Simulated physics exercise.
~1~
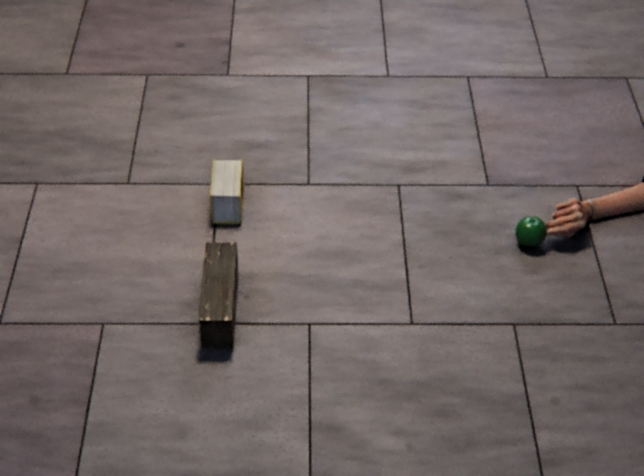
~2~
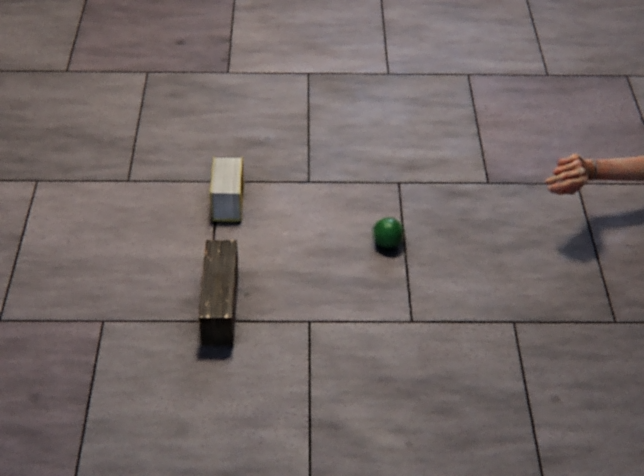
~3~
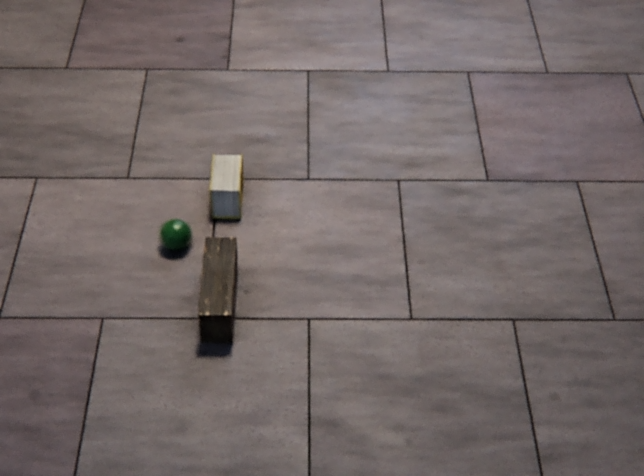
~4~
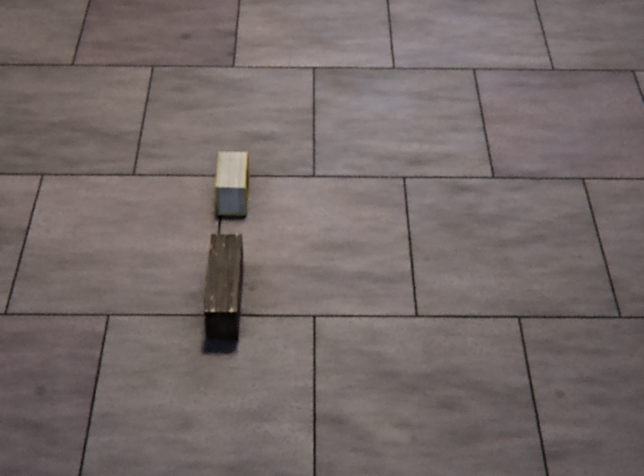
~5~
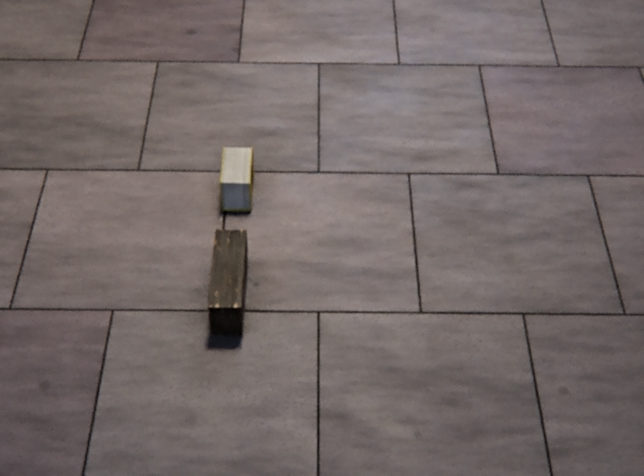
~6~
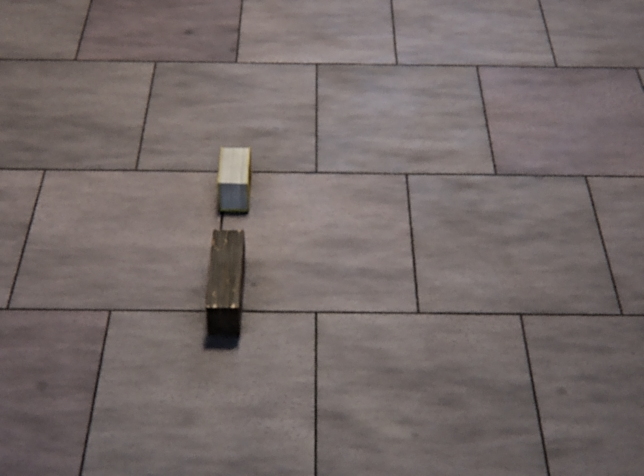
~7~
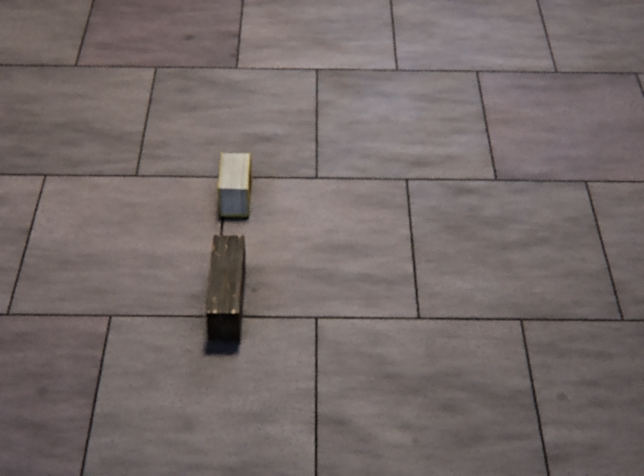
At first, a hand at the right holds a small, round green object on a floor of large grey tiles, while a dark block and a smaller yellowish one stand at the left with a narrow gap between them. The hand lets go and draws back as the green object rolls left across the tiles. It passes through the gap and comes out on the far side, and the hand is no longer in view. The green object then leaves the view, and the two blocks remain in their places while the camera sways slightly.
